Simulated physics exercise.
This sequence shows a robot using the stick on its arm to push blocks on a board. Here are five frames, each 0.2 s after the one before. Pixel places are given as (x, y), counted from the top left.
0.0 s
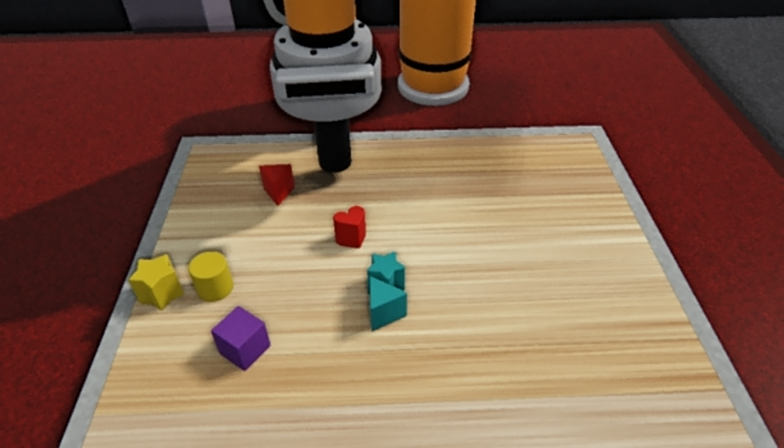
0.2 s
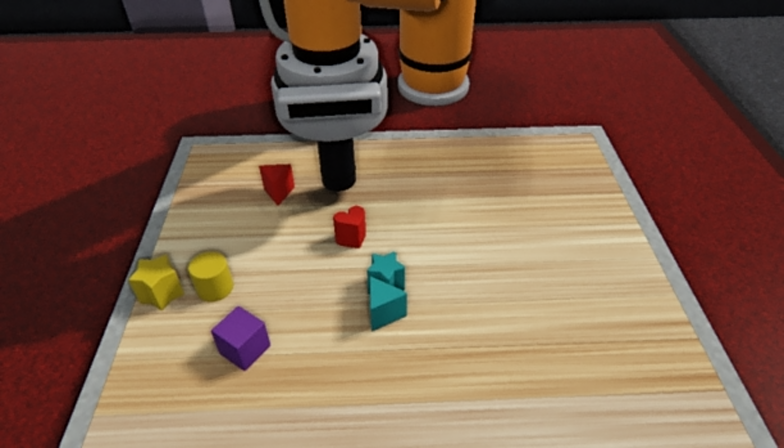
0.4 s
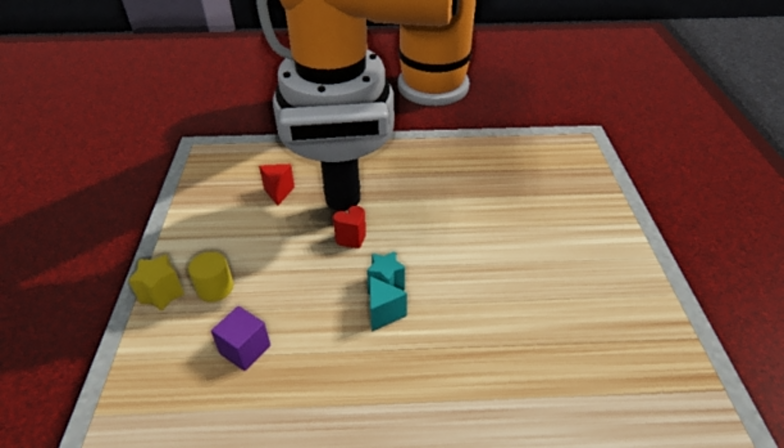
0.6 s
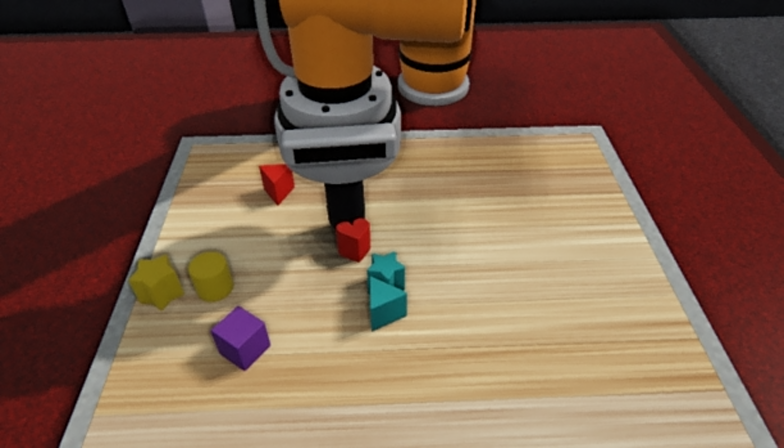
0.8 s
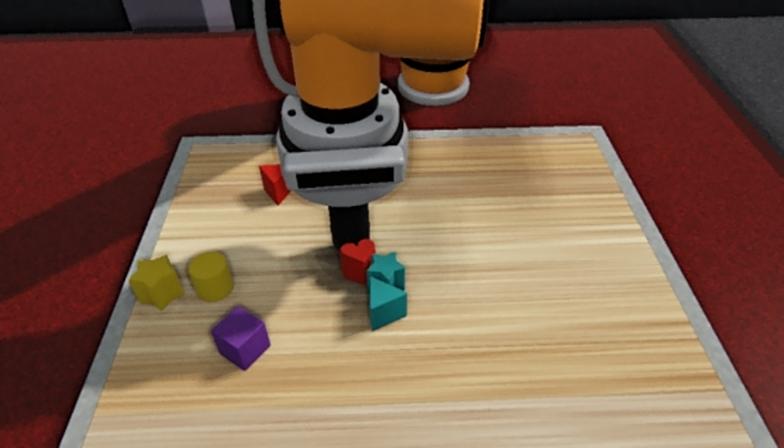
A robot arm with a black stick moved down the wooden board to a red heart block and pushed it toward the turquoise star and three-sided block, while the other blocks stayed put.
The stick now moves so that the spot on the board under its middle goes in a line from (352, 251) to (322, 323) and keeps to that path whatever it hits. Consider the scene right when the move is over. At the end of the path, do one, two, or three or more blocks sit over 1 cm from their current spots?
My best guess is that a single block moves over 1 cm.
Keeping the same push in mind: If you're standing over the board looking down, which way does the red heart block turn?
Looking down: Anticlockwise.
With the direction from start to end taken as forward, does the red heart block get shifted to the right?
No, it doesn't check out.
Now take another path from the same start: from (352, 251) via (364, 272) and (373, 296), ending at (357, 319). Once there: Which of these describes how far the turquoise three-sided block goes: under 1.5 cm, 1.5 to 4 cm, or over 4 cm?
My answer is that it shifts over 4 cm.
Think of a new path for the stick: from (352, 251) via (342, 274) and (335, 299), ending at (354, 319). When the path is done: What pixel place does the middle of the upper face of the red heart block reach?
At (380, 311).
The first path, step by step. Halfway along, stick at (337, 274); red heart block at (357, 279), turned 25° anticlockwise; turquoise star at (389, 267).
At the end, stick at (320, 312); purple square unmoved; red heart block at (355, 298), turned 65° anticlockwise; turquoise three-sided block at (386, 294); turquoise star at (389, 267).
